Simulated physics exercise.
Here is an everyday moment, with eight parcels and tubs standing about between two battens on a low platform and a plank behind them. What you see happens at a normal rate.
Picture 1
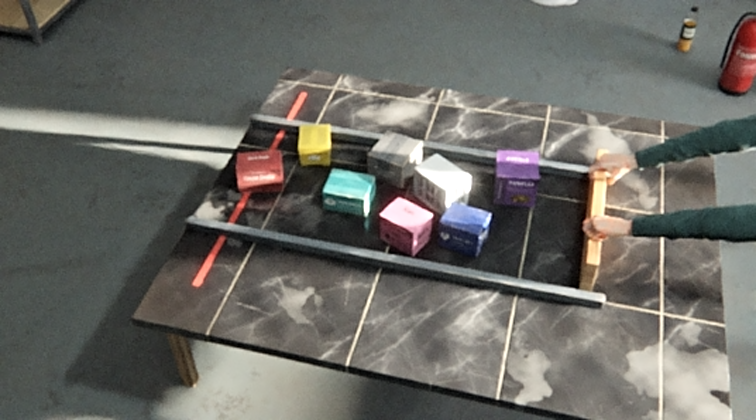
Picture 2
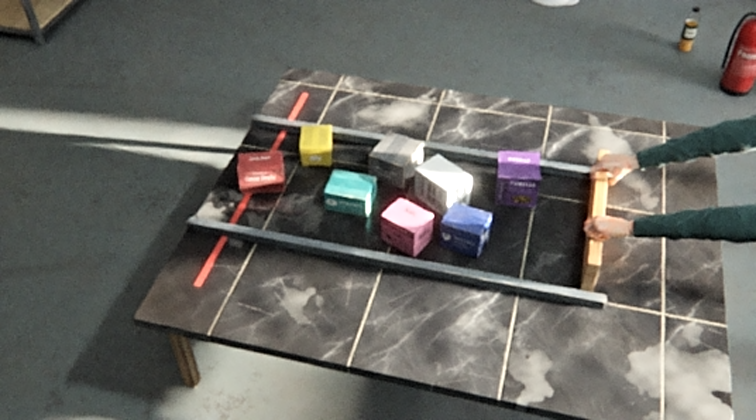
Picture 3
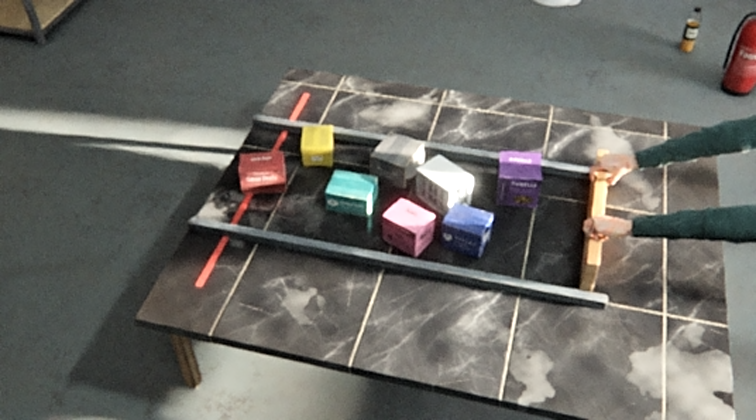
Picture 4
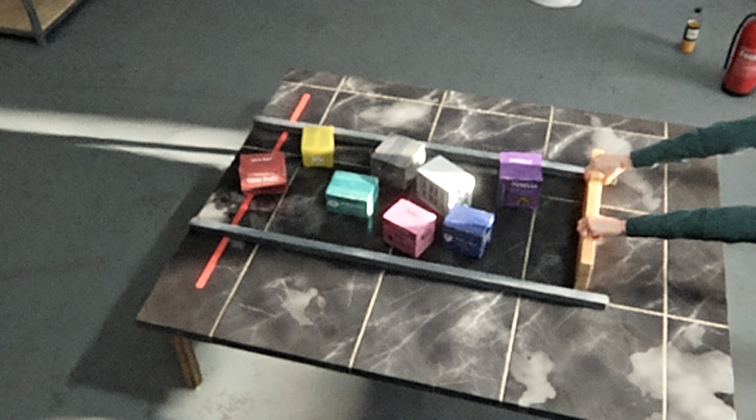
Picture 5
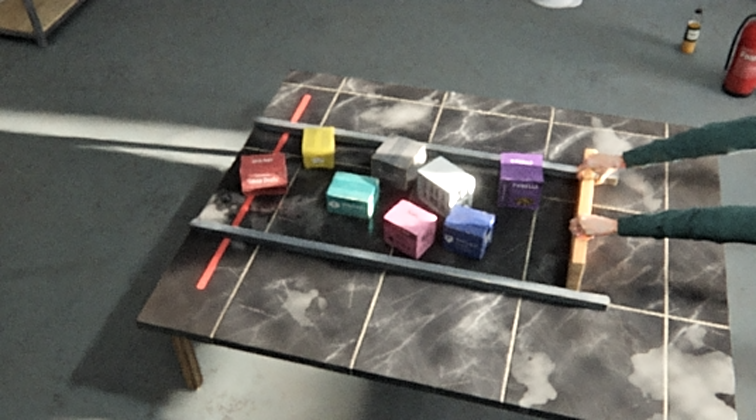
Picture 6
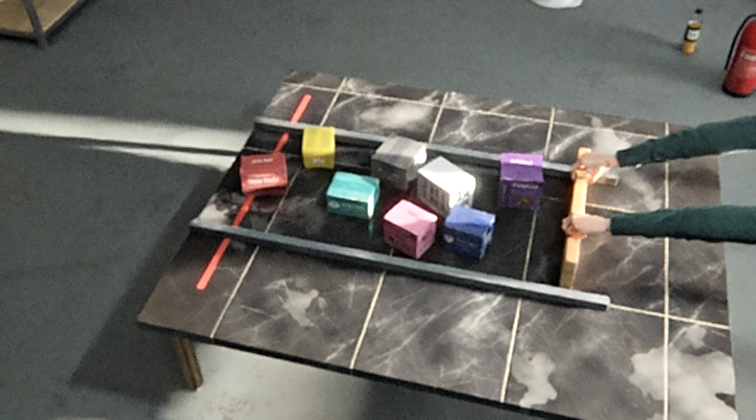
On a dark marble-patterned table, eight colourful boxes sat still between two rails while a pair of hands held an orange bar upright behind them, then slid it slightly left toward the purple box.
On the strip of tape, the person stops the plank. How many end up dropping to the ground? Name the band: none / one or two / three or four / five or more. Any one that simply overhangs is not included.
Band: Five or more.
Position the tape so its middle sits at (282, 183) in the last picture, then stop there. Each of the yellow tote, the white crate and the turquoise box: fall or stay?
Looking at each: The yellow tote goes off, the white crate remains on top, the turquoise box goes off.
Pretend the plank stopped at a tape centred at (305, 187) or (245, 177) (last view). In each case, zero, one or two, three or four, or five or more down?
Count per tape, in the order given: 1 or 2, then more than four.
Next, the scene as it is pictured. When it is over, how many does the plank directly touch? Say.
The count is 3.
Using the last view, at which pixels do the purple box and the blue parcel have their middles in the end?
Final spots - purple box (258, 134), blue parcel (226, 191).
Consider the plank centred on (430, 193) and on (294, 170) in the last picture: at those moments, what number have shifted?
Respectively 5 and 8.
A little later, none off yet; red box at rest near (264, 175); yellow tote at rest near (319, 148); turquoise box at rest near (353, 195).
Next, none off yet; red box at rest near (264, 175); yellow tote shifted a little near (314, 147); turquoise box shifted about its own width near (322, 191).
Later still, none off yet; red box tilted a little near (211, 164); yellow tote shifted well along near (246, 136); turquoise box shifted well along near (249, 179).
When it is over, the number that fall off is five or more; down, pink box, grey box, turquoise box, yellow tote and red box.
